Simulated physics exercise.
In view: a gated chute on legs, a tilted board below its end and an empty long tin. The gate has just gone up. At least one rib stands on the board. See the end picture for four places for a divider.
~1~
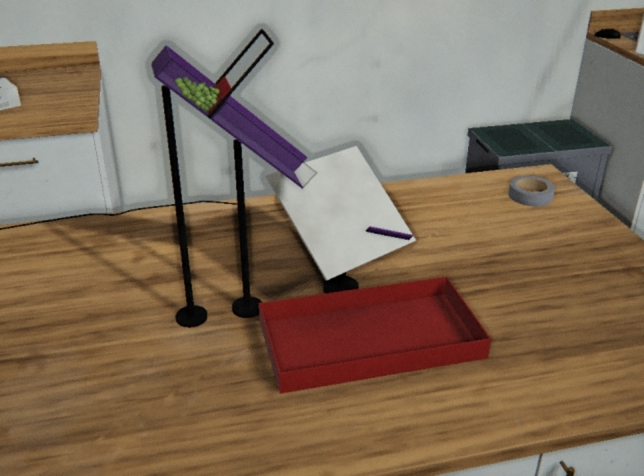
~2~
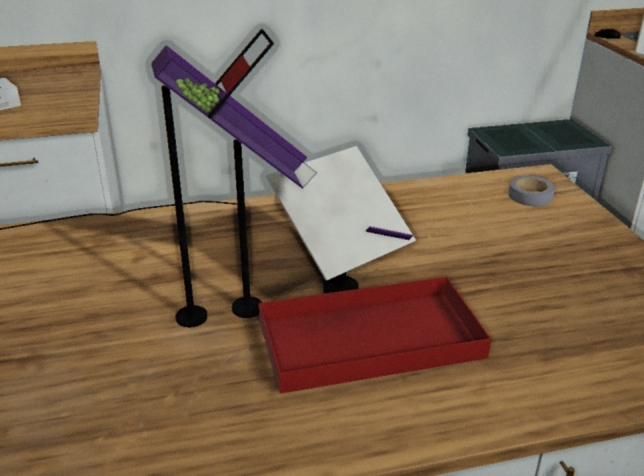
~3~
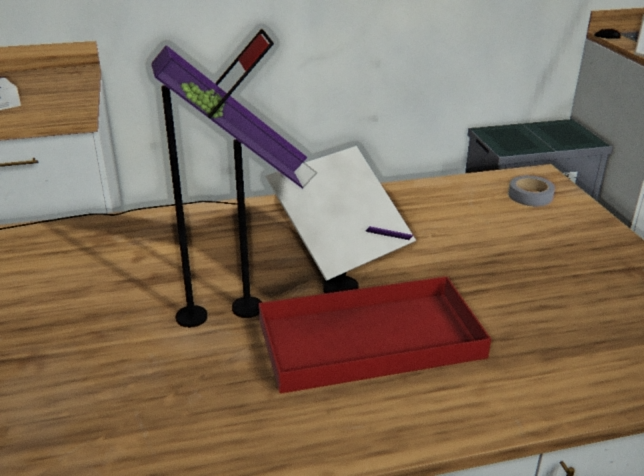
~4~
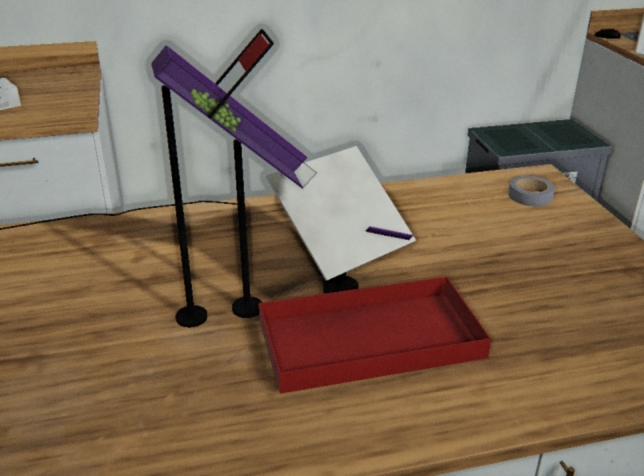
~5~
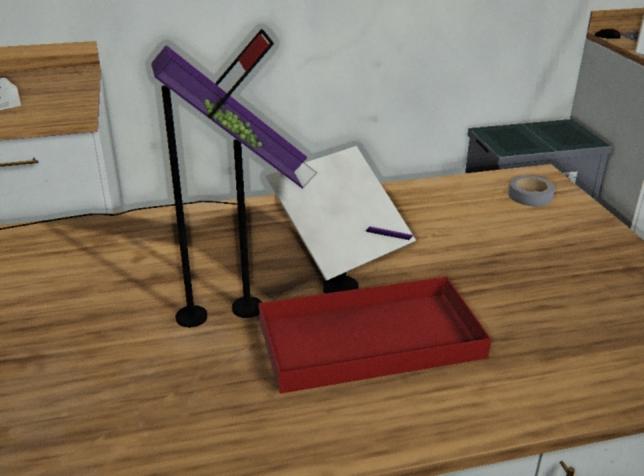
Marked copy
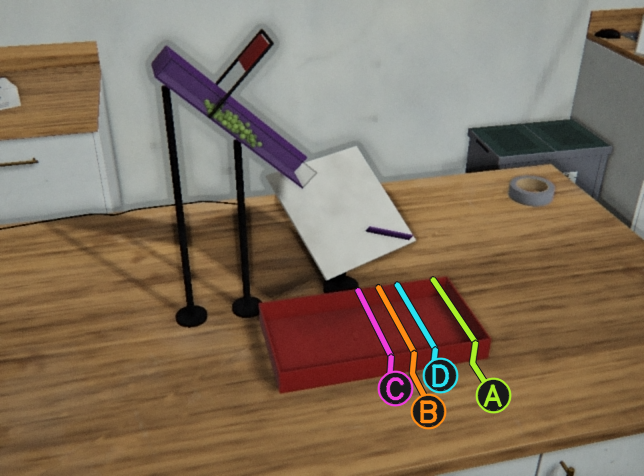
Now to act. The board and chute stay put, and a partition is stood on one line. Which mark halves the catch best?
It is D.
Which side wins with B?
The right side.
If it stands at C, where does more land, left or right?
Right.
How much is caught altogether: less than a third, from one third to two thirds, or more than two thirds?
It is from one third to two thirds.
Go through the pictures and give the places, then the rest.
The first picture shows load behind the gate near (200, 95), dried peas; lip of the chute near (298, 180), sloping fairly steeply.
The second picture shows middle of the board near (343, 208), tilted fairly steeply; middle of its low edge near (374, 259); of its high edge near (313, 160).
The third picture shows front corners of the tin near (280, 373) and (491, 339), empty; front of the load near (217, 111).
The fourth picture shows middle of the load near (218, 112); its front near (231, 123), close to a quarter of the way to the lip; rib from (369, 227) to (413, 236).
The fifth picture shows middle of the load near (228, 122); its front near (254, 137), close to half of the way to the lip.
On the marked copy, line A crosses the front rim at (475, 341); line B crosses the front rim at (413, 352); line C crosses the front rim at (390, 355); line D crosses the front rim at (434, 348).
Choosing A, of what is caught, all but a few on the left of the divider, a small share on the right.
Choosing B, of what is caught, a small share on the left of the divider, all but a few on the right.
Choosing C, of what is caught, only a few on the left of the divider, all but a few on the right.
Choosing D, of what is caught, close to half on the left of the divider, close to half on the right.
